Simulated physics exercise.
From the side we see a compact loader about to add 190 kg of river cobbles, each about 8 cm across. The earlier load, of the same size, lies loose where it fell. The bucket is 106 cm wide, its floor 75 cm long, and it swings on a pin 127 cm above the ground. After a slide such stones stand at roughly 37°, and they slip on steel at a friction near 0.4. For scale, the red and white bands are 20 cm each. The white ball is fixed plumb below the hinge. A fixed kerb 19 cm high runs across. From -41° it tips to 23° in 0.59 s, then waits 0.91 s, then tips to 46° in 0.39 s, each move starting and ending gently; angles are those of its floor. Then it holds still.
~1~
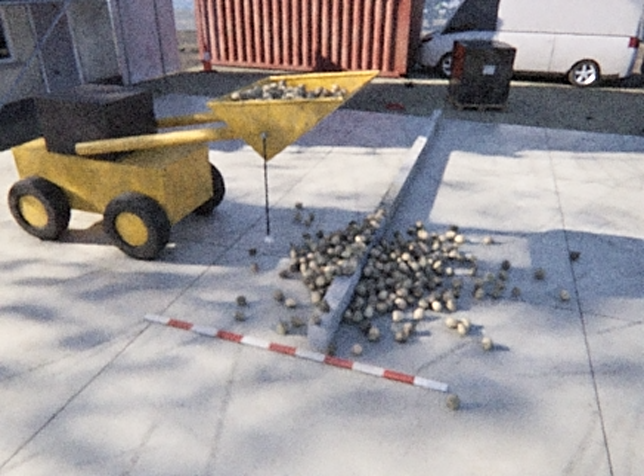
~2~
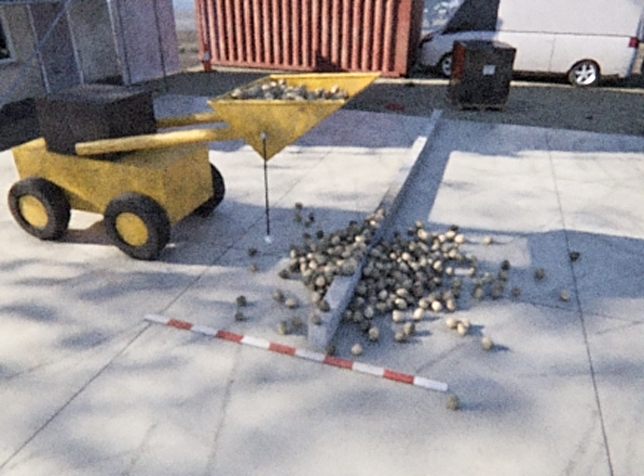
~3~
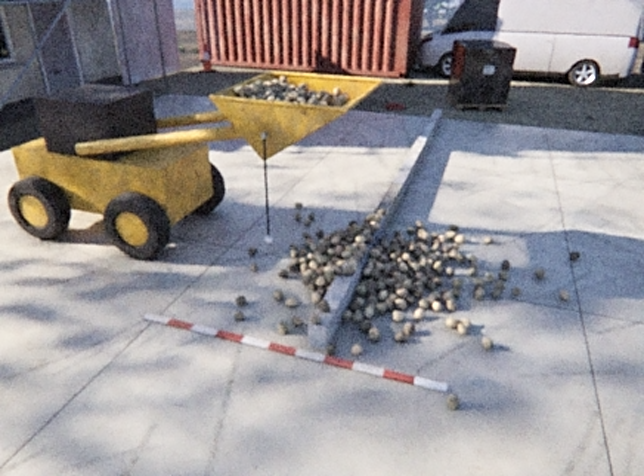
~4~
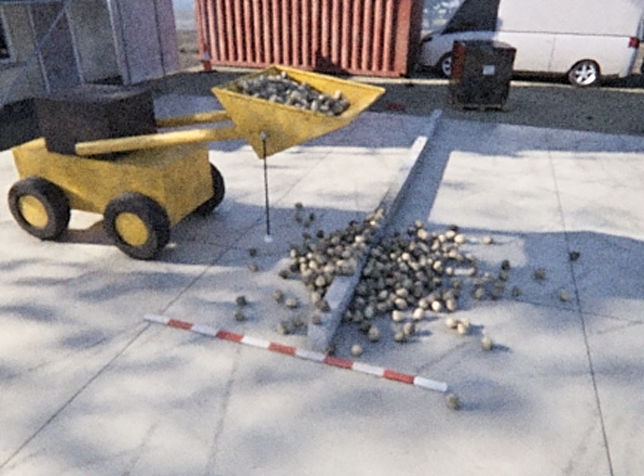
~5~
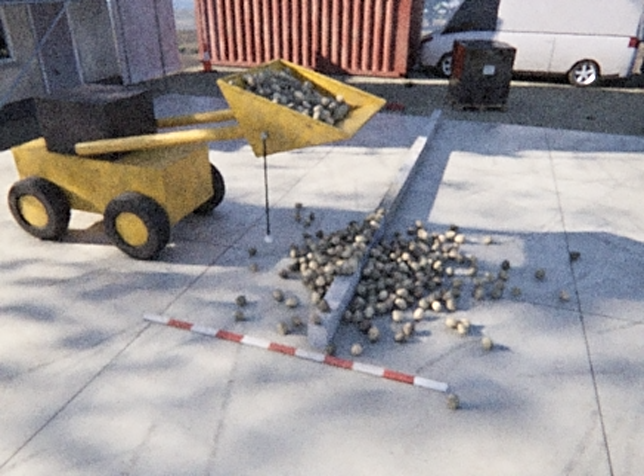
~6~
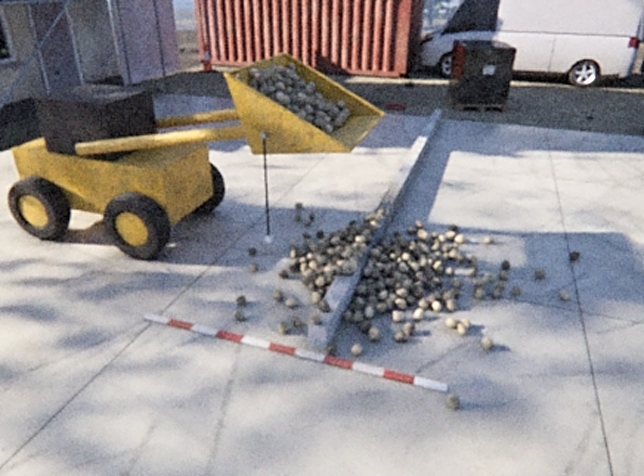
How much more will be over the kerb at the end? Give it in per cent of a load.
Some 93 per cent is added.
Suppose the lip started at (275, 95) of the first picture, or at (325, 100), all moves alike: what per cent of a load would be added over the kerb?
Near 15 per cent from the first place, 80 from the second.
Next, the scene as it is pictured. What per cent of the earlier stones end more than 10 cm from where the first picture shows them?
Roughly 10 per cent of them.
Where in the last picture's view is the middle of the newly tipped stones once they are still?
Around (403, 265).
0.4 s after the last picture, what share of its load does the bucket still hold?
About 100 per cent.
Then, 0.1 s after the last picture the floor is at 13°; in per cent of one load, 100 in the bucket, 42 on this side of the kerb, 58 over the kerb; the foremost stones are at (525, 278).
Then, 0.4 s after the last picture the floor is at 23°; in per cent of one load, 99 in the bucket, 43 on this side of the kerb, 58 over the kerb; the foremost stones are at (525, 278).
Then, 2.0 s after the last picture the floor is at 46°; in per cent of one load, 0 in the bucket, 49 on this side of the kerb, 151 over the kerb; the foremost stones are at (547, 294).
Then, 4.5 s after the last picture the floor is at 46°; in per cent of one load, 0 in the bucket, 49 on this side of the kerb, 151 over the kerb; the foremost stones are at (547, 294). Net gain over the kerb, 93.
